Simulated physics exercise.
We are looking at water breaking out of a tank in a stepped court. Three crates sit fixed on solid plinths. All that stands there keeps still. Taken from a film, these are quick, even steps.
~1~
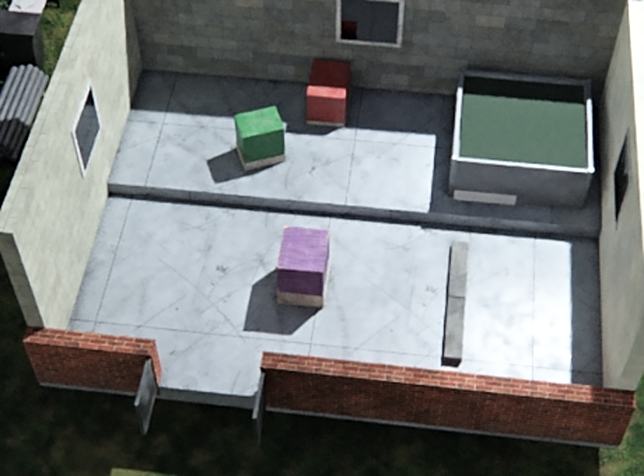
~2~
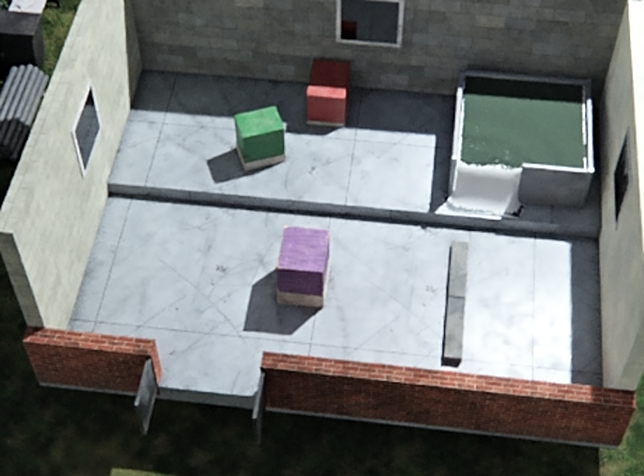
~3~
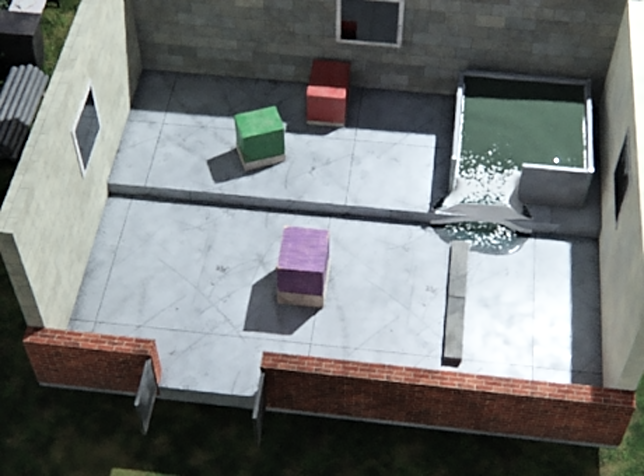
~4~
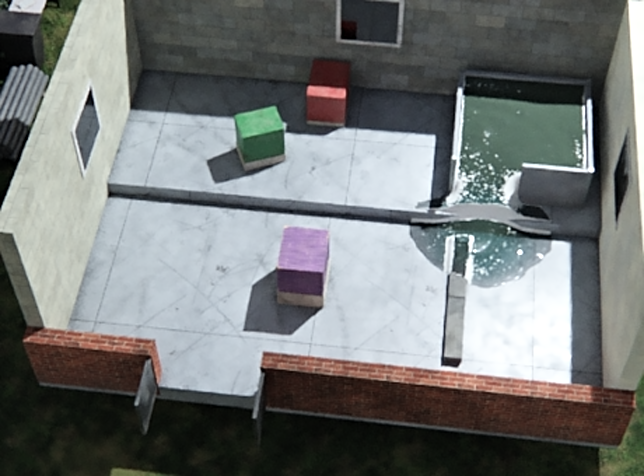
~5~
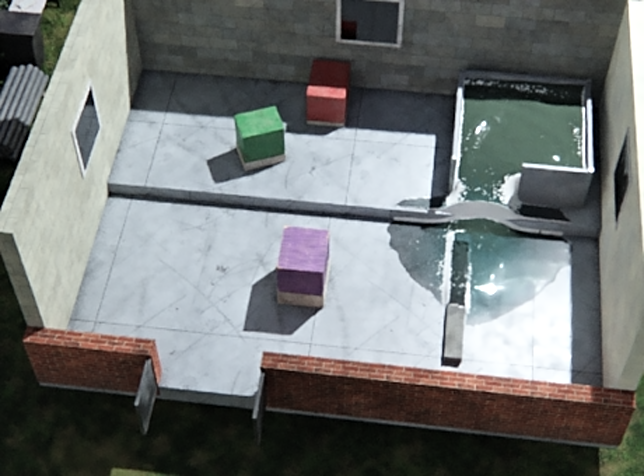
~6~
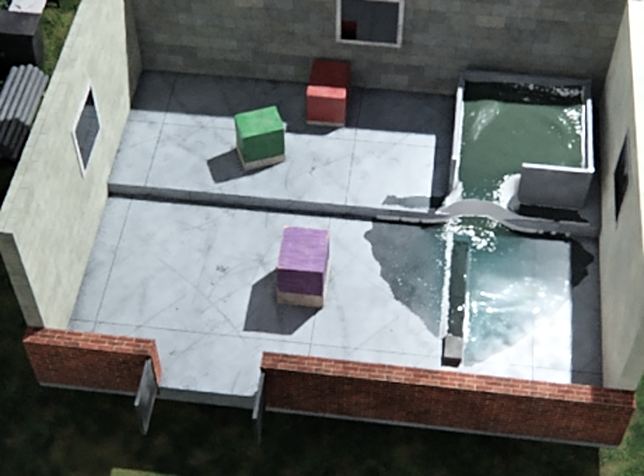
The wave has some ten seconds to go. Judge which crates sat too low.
The purple crate was not too low. The red crate was not too low. The green crate was not too low.
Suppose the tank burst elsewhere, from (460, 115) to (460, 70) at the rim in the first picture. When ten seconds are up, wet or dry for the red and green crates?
The red crate is flooded and the green crate is flooded.
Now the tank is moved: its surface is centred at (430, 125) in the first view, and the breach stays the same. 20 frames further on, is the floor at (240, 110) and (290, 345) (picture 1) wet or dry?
Note: Point one missed by the flow; point two reached by the flow.
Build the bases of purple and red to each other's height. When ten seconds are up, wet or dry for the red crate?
Outcome, red crate: Not reached.
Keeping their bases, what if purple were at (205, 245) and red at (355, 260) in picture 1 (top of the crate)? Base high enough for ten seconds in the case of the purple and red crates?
Purple is not reached, red is reached.
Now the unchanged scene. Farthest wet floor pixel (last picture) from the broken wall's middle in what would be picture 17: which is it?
My pick would be pixel (216, 376).
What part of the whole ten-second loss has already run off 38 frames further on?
Approximately 60 %.
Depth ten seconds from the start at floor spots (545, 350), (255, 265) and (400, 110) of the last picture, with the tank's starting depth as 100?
Roughly 10 per cent, 10 per cent and 0 per cent.
A moment on, water covers 30 % of the floor; the purple crate water round its plinth, the red crate not reached, the green crate not reached.
Next, water covers 35 % of the floor; the purple crate water round its plinth, the red crate not reached, the green crate not reached.
Then, water covers 50 % of the floor; the purple crate water round its plinth, the red crate not reached, the green crate not reached.
Later, water covers 65 % of the floor; the purple crate water round its plinth, the red crate not reached, the green crate not reached.
In the end, water covers 65 % of the floor; the purple crate stayed above the water, the red crate stayed above the water, the green crate stayed above the water.
